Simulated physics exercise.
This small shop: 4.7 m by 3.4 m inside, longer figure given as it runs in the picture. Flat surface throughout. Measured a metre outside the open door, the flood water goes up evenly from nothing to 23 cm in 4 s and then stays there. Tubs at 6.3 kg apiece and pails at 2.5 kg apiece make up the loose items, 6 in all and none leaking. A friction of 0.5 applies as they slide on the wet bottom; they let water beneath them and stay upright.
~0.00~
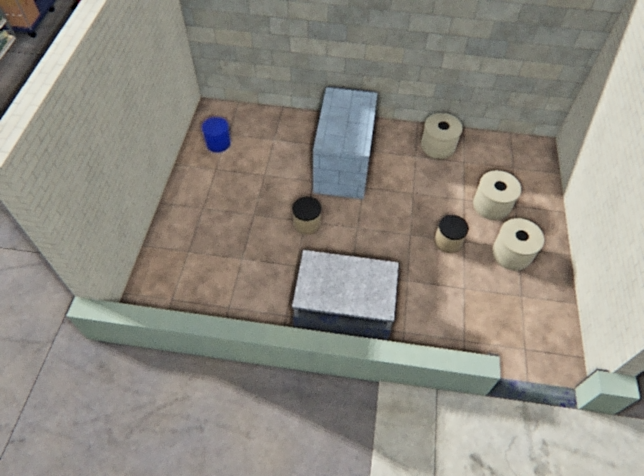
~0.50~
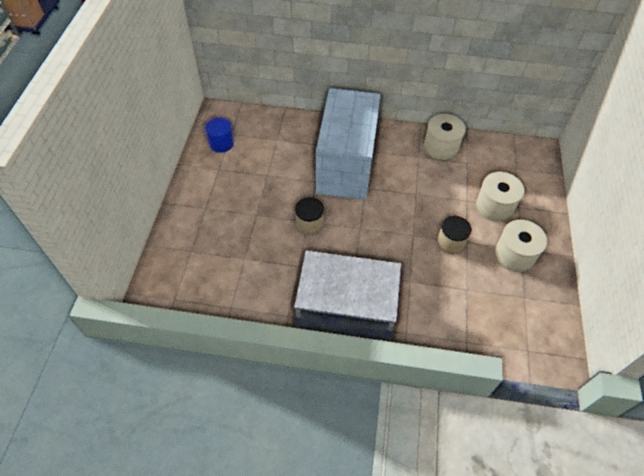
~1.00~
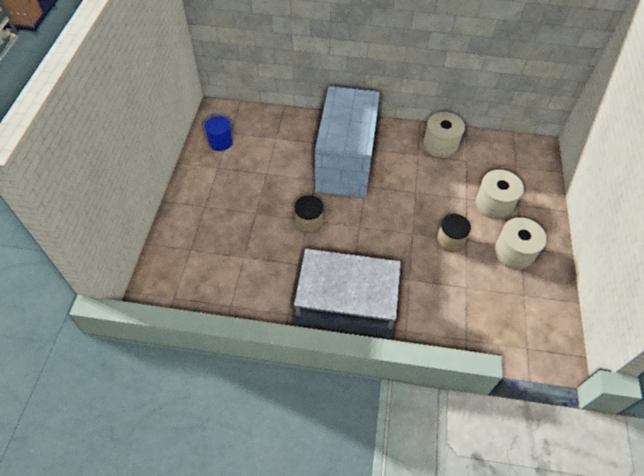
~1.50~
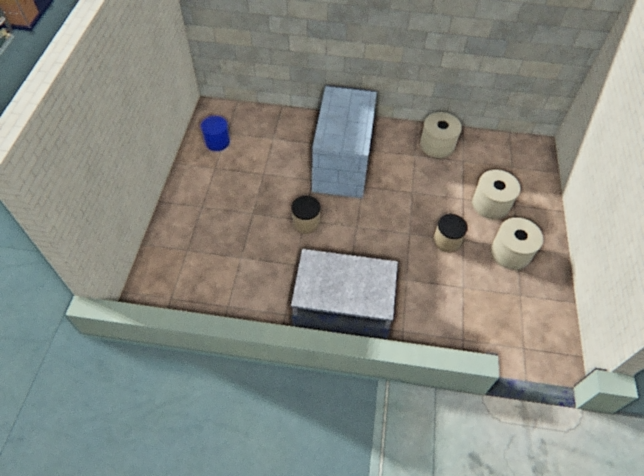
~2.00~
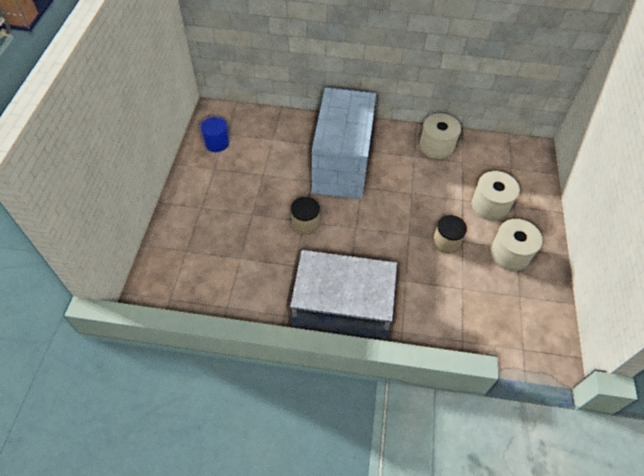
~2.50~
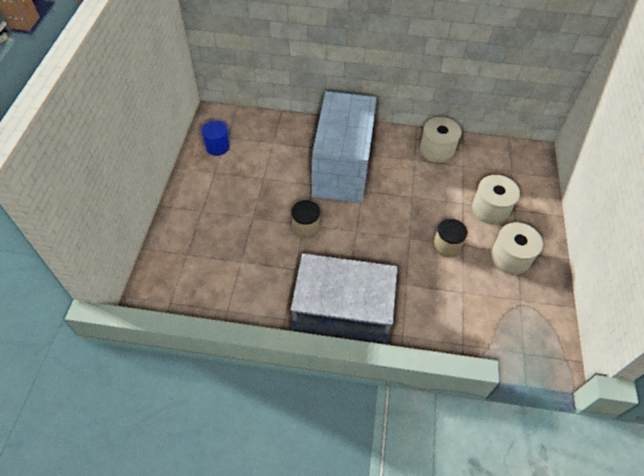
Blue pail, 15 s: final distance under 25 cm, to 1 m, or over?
Looks like it will get pushed a long way.
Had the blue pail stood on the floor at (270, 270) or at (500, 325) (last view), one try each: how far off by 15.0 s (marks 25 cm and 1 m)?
At the first spot it edges a bit, and at the second it winds up well off.
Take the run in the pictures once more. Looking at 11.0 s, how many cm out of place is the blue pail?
Close to 200 cm.
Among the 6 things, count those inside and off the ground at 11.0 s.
6.
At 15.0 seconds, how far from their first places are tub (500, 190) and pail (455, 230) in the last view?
They've ended up 150 cm and 350 cm away, in that order.
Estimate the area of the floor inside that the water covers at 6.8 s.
About 10.0 m2.
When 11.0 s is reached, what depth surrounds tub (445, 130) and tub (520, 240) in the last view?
Some 12 cm at the first, some 5 cm at the second.
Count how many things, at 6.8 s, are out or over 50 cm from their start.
It comes to 3.
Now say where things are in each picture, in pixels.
In the first frame, the blue pail at (215, 126) rests on the ground; water covers 0.0 m2; 0 of 6 have shifted.
In the second frame, the blue pail at (218, 127) rests on the ground; 0.0 m2 under water; 0 of 6 have shifted.
In the third frame, the blue pail at (217, 125) rests on the ground; 0.0 m2 under water; 0 of 6 have shifted.
In the fourth frame, the blue pail at (214, 125) rests on the ground; water covers 0.0 m2; 0 of 6 have shifted.
In the fifth frame, the blue pail at (214, 126) rests on the ground; 0.0 m2 under water; 0 of 6 have shifted.
In the sixth frame, the blue pail at (214, 130) rests on the ground; 0.5 m2 under water; 0 of 6 have shifted.
After 3.5 s the blue pail is near (214, 130), 0.0 m from its start, aground; 0 afloat.
After 6.8 s the blue pail is near (214, 130), 0.0 m from its start, aground; 4 afloat.
After 11.0 s the blue pail is near (157, 260), 1.9 m from its start, afloat; 6 afloat.
After 15.0 s the blue pail is near (252, 307), 2.5 m from its start, afloat; 6 afloat.
